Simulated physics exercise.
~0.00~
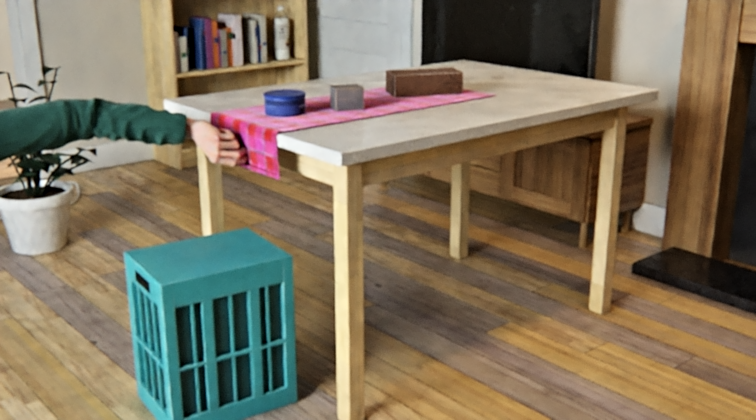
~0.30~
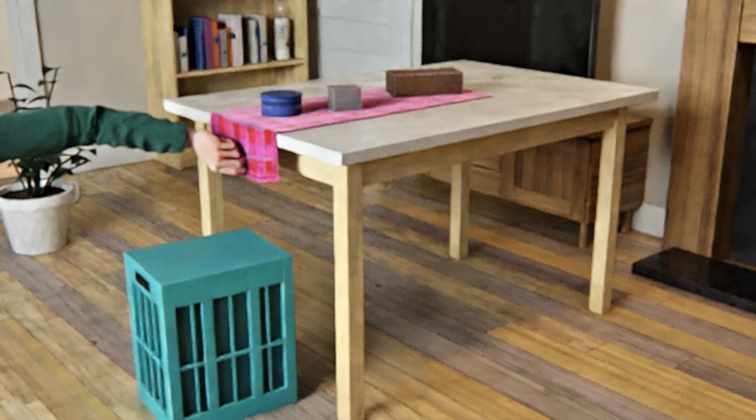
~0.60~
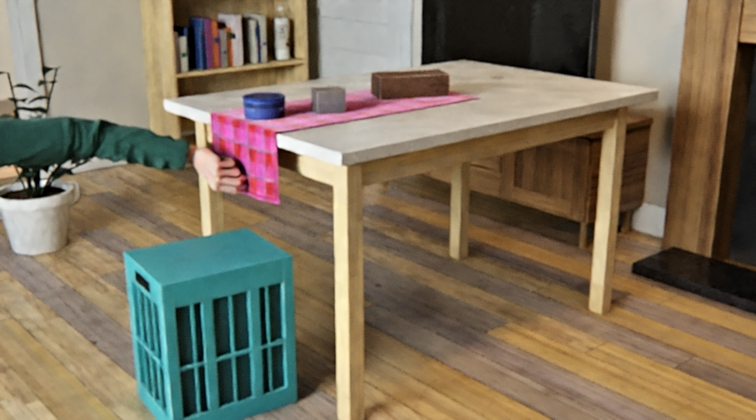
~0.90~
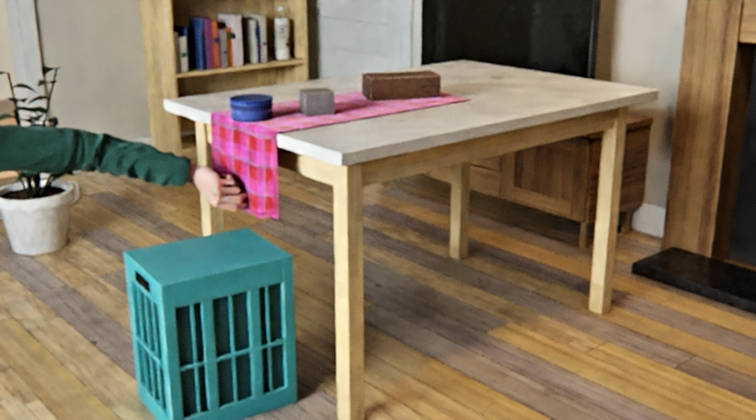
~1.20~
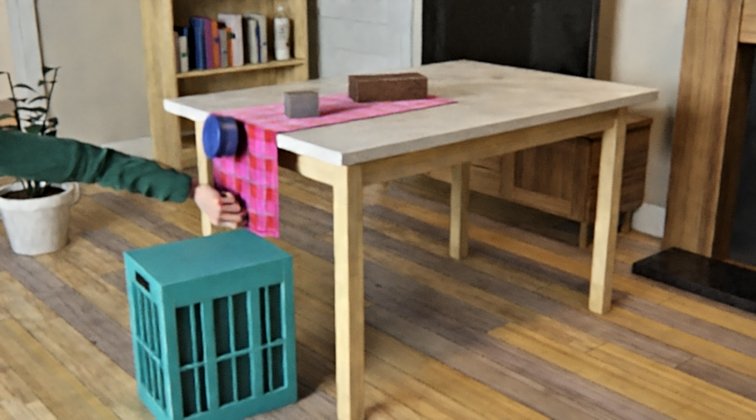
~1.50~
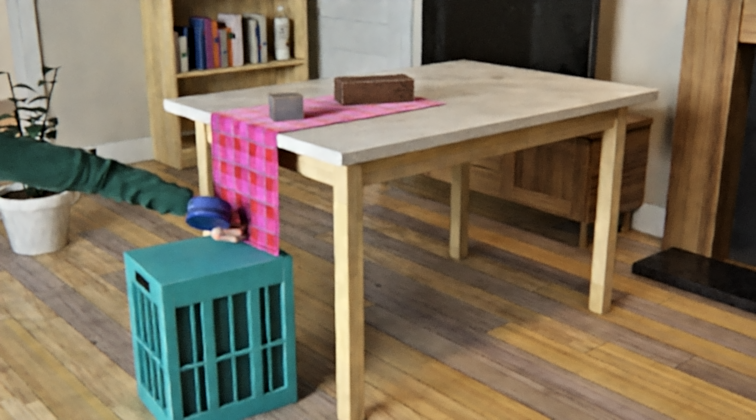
In the video, a hand in a green sleeve slowly pulls a red checked tablecloth down over a table's left end, carrying a blue tub, grey block and brick leftward, until the tub drops off toward the turquoise crate while the block and brick stay on the table.
